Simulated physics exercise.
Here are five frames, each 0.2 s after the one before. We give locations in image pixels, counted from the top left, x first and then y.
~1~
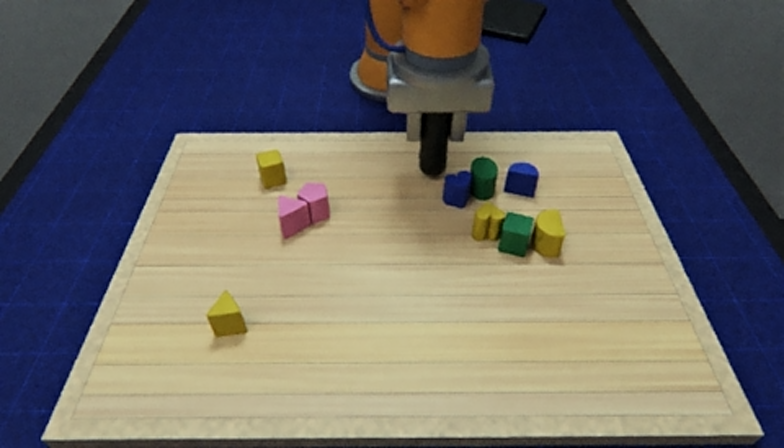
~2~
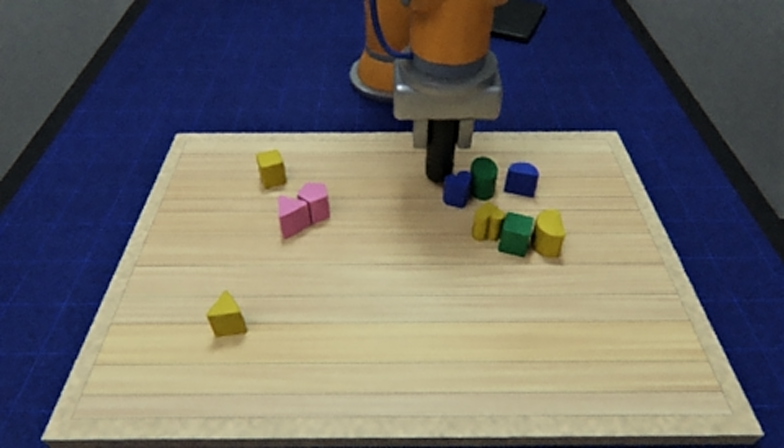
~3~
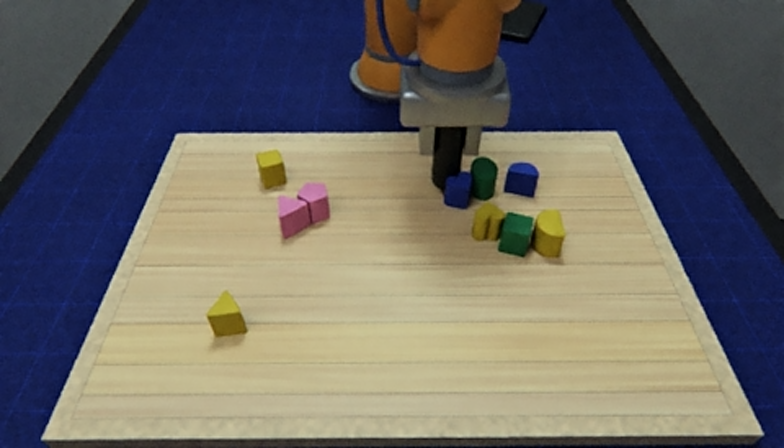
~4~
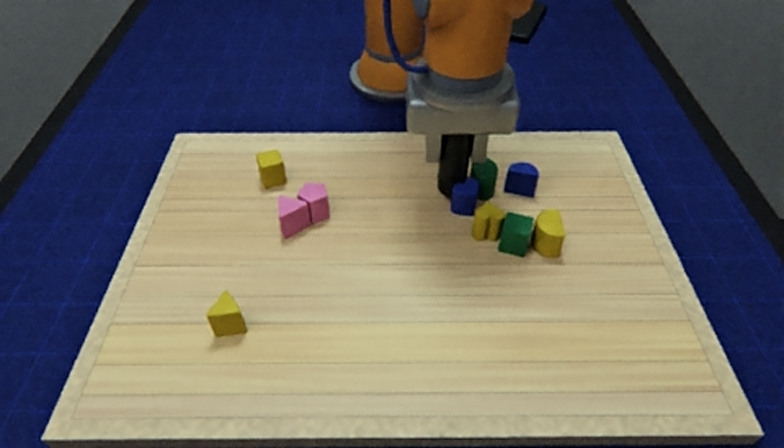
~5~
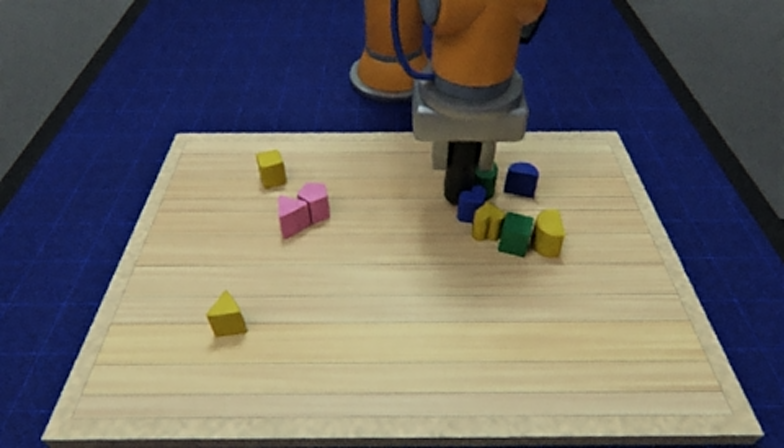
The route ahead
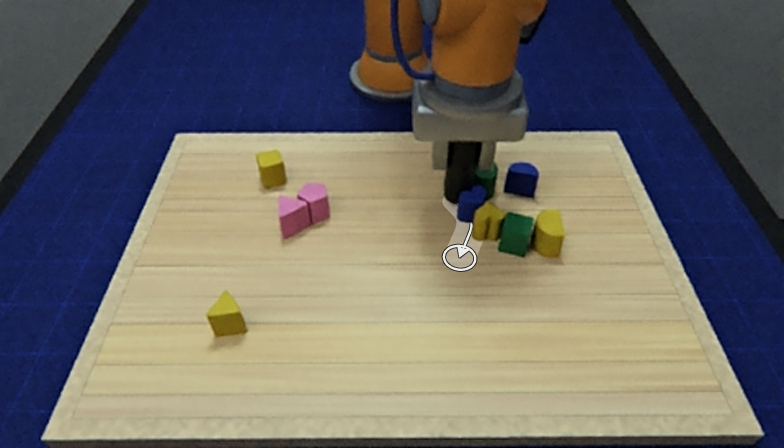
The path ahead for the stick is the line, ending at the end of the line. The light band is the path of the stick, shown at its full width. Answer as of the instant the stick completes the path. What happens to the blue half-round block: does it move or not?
Same place.
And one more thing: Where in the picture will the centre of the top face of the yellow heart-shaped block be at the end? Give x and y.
For the centre of its top, I'd go with (505, 244).
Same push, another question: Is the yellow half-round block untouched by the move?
Short answer: Yes.
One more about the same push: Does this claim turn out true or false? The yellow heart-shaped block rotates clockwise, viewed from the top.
True
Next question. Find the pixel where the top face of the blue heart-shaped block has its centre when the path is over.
Close to (495, 226).
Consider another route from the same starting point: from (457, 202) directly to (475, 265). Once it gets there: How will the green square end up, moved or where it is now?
Displaced, by a centimetre or more.
The line goes from (457, 202) by way of (471, 219) and (468, 238) to (460, 258).
On the path given first. Halfway along, stick (472, 222); blue heart-shaped block (495, 219), turned 15° anticlockwise; yellow heart-shaped block (499, 235), turned 40° clockwise; green square (523, 227), turned 20° anticlockwise.
At the end, stick (460, 251); blue heart-shaped block (495, 226), turned 45° anticlockwise; yellow heart-shaped block (505, 244), turned 25° clockwise; green square (524, 227), turned 20° anticlockwise; blue half-round block unmoved; yellow half-round block unmoved.
